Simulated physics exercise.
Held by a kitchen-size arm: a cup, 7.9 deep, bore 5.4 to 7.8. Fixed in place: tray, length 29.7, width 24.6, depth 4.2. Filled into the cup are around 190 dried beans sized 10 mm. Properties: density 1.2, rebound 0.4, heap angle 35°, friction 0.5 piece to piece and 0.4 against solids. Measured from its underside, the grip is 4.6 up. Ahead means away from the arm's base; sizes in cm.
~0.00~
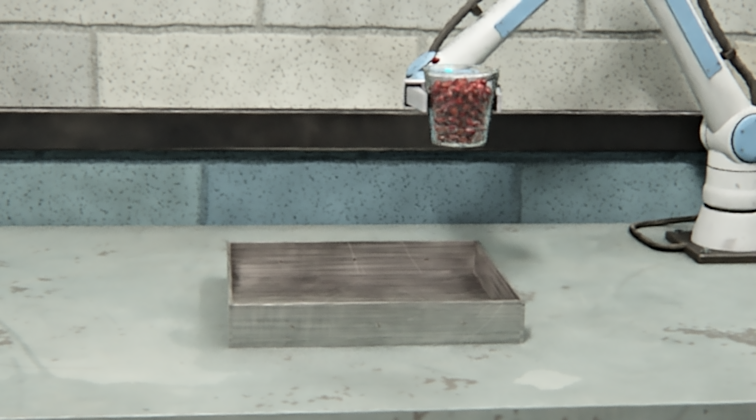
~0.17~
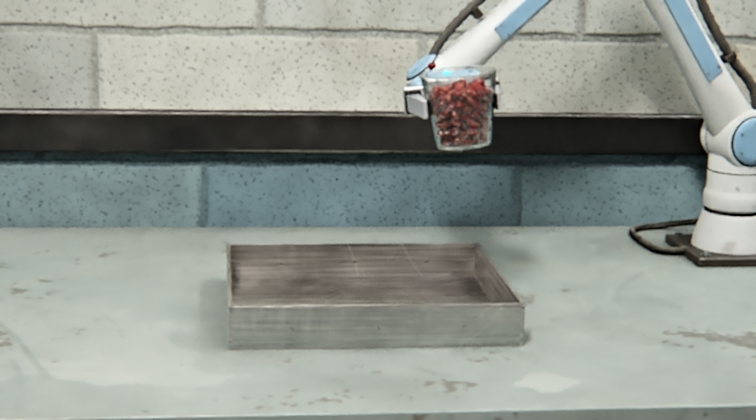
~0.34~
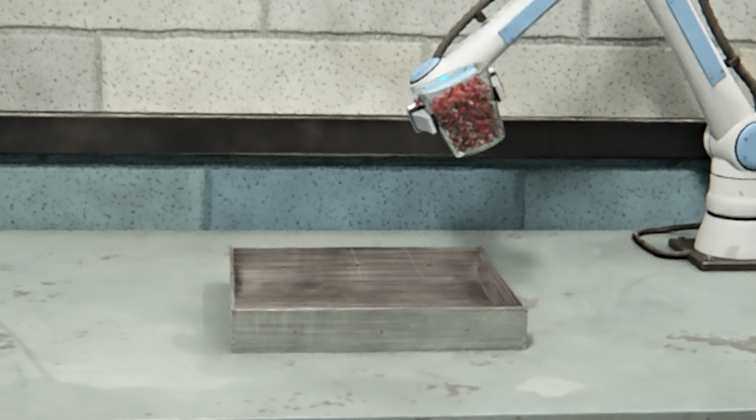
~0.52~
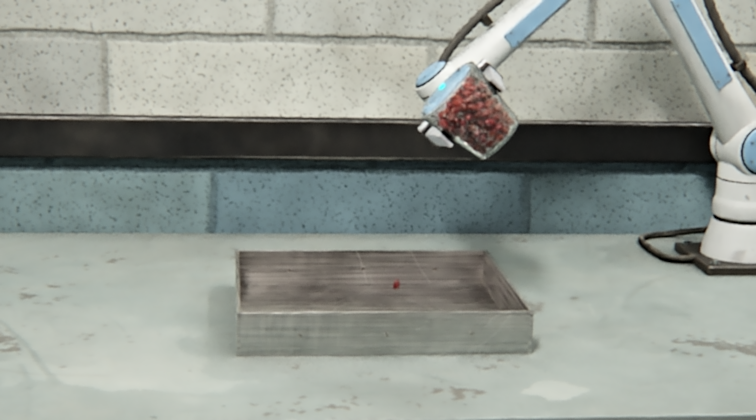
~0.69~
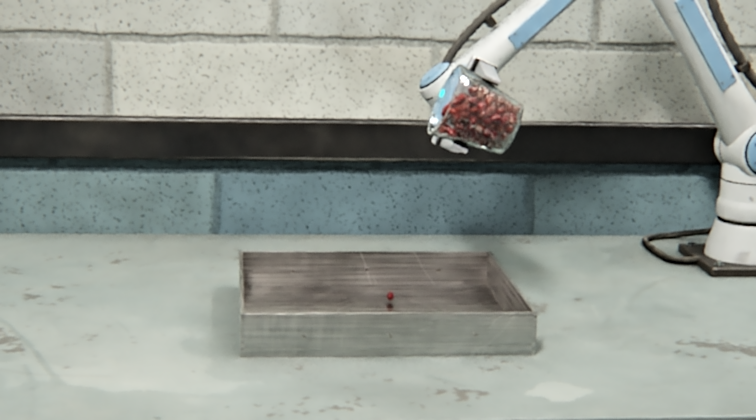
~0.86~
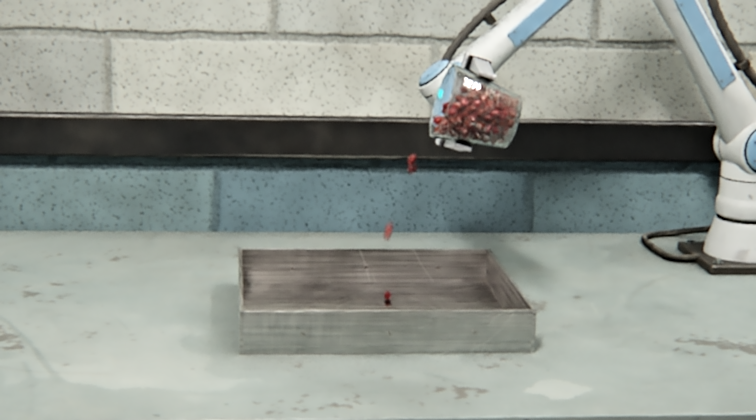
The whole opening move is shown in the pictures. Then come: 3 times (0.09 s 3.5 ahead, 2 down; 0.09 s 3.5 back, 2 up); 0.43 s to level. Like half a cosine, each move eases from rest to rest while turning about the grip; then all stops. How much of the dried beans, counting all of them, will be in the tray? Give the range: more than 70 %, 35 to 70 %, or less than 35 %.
The range is 35 to 70 %.
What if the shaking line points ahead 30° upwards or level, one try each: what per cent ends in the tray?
I'd say close to 95 percent for the first and close to 95 percent for the second.
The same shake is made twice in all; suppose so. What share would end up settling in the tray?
Estimate for that case: 50 %.
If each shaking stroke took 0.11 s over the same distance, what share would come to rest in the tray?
Around 50 percent.
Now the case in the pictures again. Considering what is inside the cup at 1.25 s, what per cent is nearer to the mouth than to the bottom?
Some 50 per cent.
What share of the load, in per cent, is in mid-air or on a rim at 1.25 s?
Roughly 9 percent.
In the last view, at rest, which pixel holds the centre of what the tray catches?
Roughly at pixel (336, 311).
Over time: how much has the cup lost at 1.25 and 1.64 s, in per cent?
In turn: 40 %, then 55 %.
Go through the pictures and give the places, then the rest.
Cup middle at (460, 107), level; upper third of the load around (461, 93), from x 435 to 490, top at y 60; 190 in the cup, in the first picture.
Cup middle at (461, 110), tilted 7° forward; upper third of the load around (463, 96), from x 430 to 485, top at y 65, in the second picture.
Cup middle at (466, 113), tilted 26° forward; upper third of the load around (469, 99), from x 415 to 495, top at y 80; 189 in the cup, 1 in flight or on a rim, in the third picture.
Cup middle at (474, 115), tilted 48° forward; upper third of the load around (474, 102), from x 395 to 510, top at y 80; 189 in the cup, 1 in the tray, in the fourth picture.
Cup middle at (479, 115), tilted 67° forward; upper third of the load around (481, 104), from x 390 to 515, top at y 90; 189 in the cup, 1 in the tray, in the fifth picture.
Cup middle at (479, 112), tilted 74° forward; upper third of the load around (484, 103), from x 390 to 515, top at y 85; 186 in the cup, 1 in the tray, 3 in flight or on a rim, in the sixth picture.
By 1.25 s, tilted 74° forward, highest piece 24 above the table; 117 in the cup, 55 in the tray, 18 in flight or on a rim.
By 1.64 s, tilted 31° forward, highest piece 25 above the table; 107 in the tray, 81 in the cup, 2 in flight or on a rim.
By 2.03 s, level, highest piece 24 above the table; 109 in the tray, 81 in the cup.
By 3.08 s, level, highest piece 24 above the table; 109 in the tray, 81 in the cup.
Final count, 109 in the tray, 81 in the cup. That is 57 % in the tray.
